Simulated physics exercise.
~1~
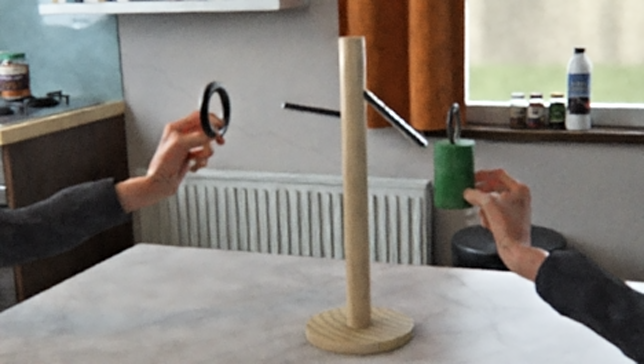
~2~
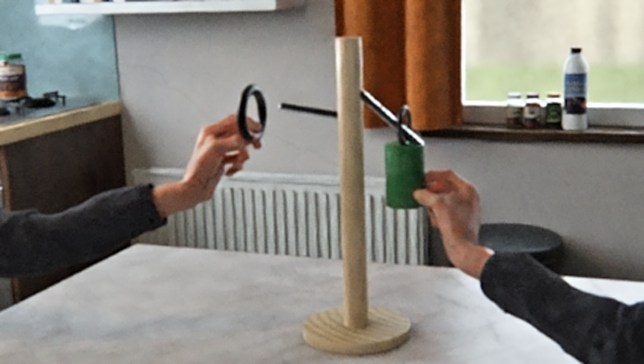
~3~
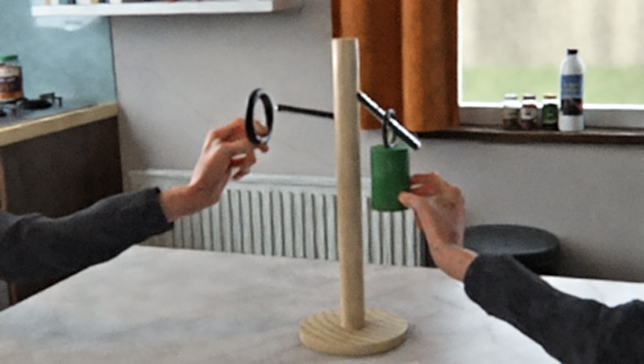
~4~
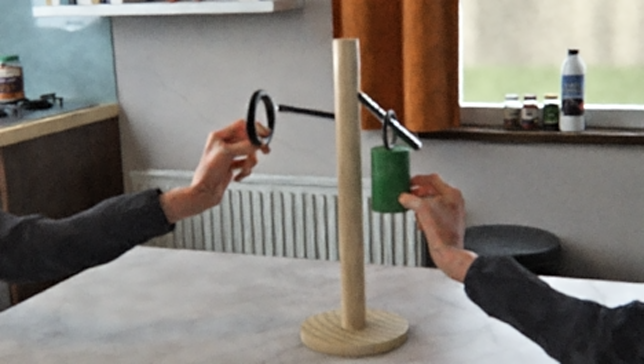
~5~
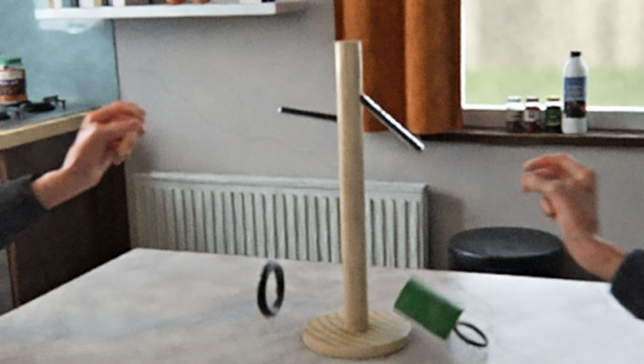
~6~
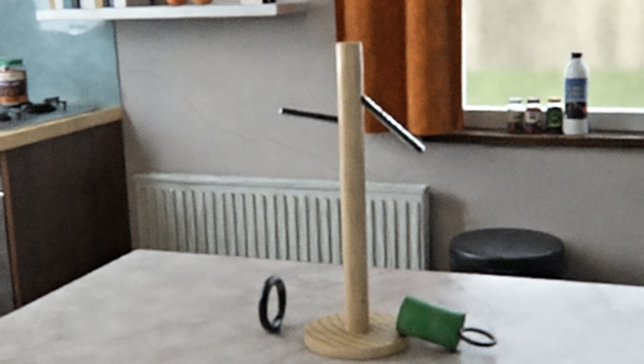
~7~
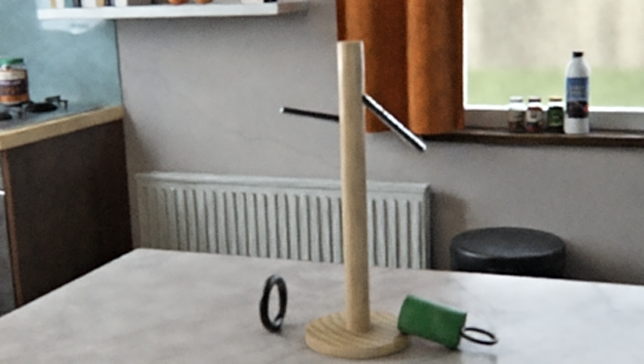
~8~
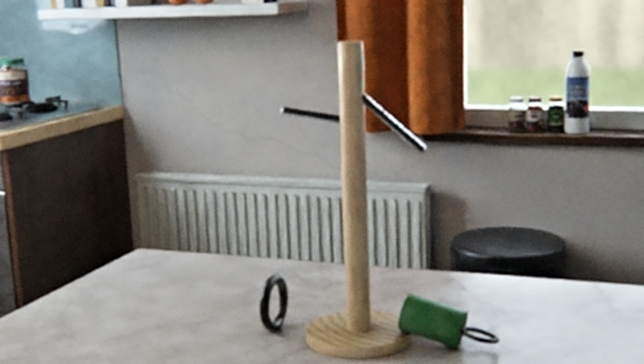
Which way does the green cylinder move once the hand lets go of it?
It moves down, dropping from beside the peg to the table.
At the start, two hands hold a black ring on the left and a green cylinder with a ring on top on the right, either side of a wooden stand with two dark pegs. The hands bring both things inward toward the pegs, the ring moving right and the green cylinder moving left. They pause there for a moment. Then both hands let go and draw back, and the two things drop, the green one tipping over. At the end, the black ring stands on its edge on the table, the green cylinder lies on its side by the base, and the pegs are empty.
